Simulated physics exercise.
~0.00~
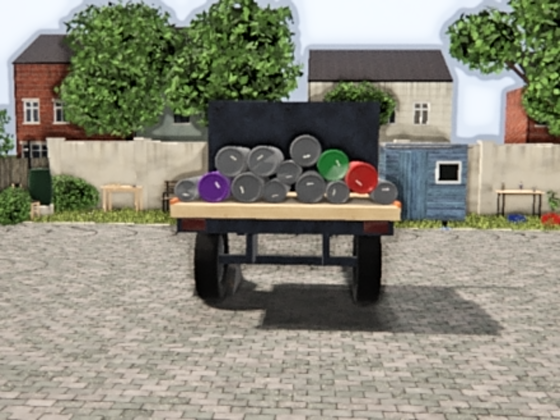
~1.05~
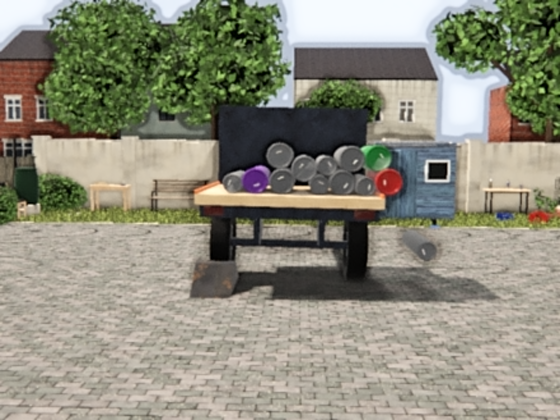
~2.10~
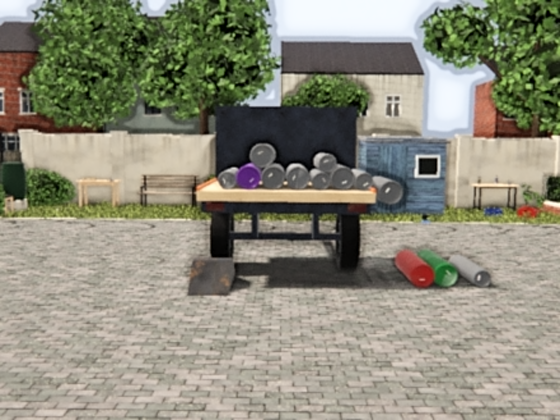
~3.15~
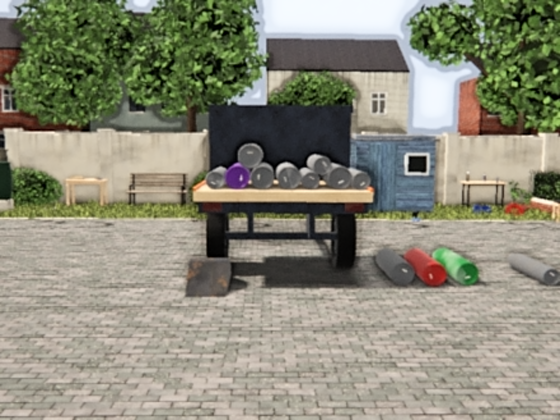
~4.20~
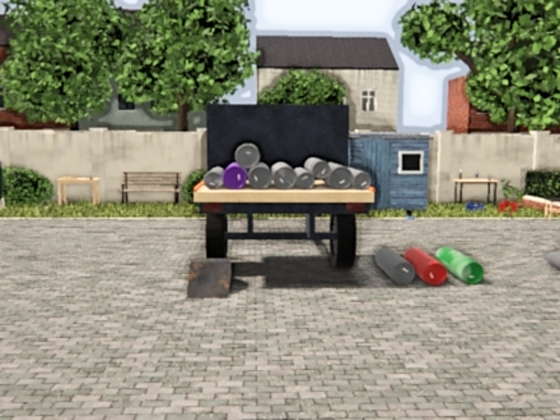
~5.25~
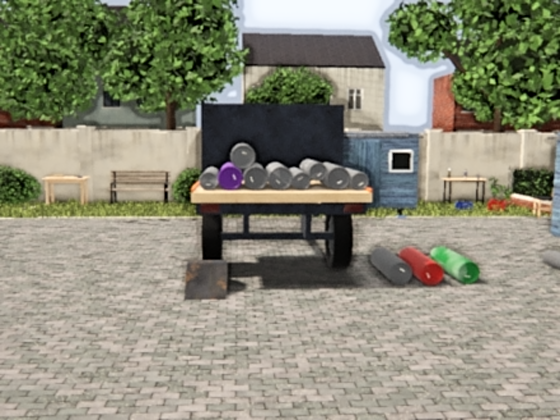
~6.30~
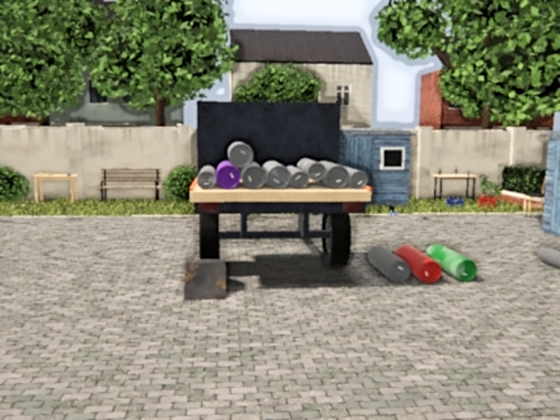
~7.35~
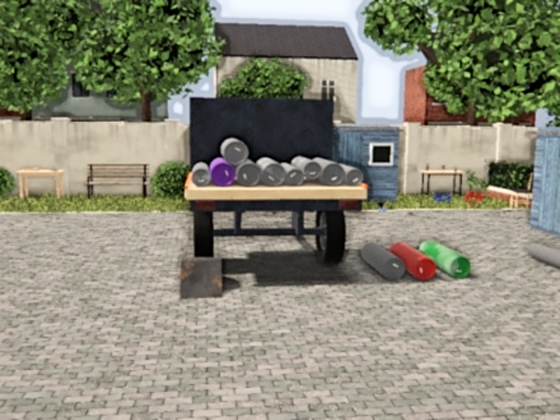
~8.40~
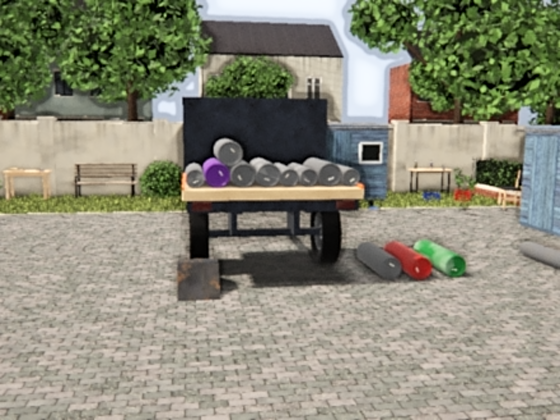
At first, a flat cart with a dark upright board stands on a paved yard, stacked with loose cylinders seen end-on, mostly gray, with one purple, one green and one red. The cart jolts over a dark wedge-shaped hump under its left wheel, and the load shifts to the right. A gray cylinder drops off the right side, and the red and green ones follow it down. Another gray one tumbles after them, and they roll briefly on the paving. Finally, red, green and two gray cylinders lie still on the ground, while the purple one remains aboard near the left edge.
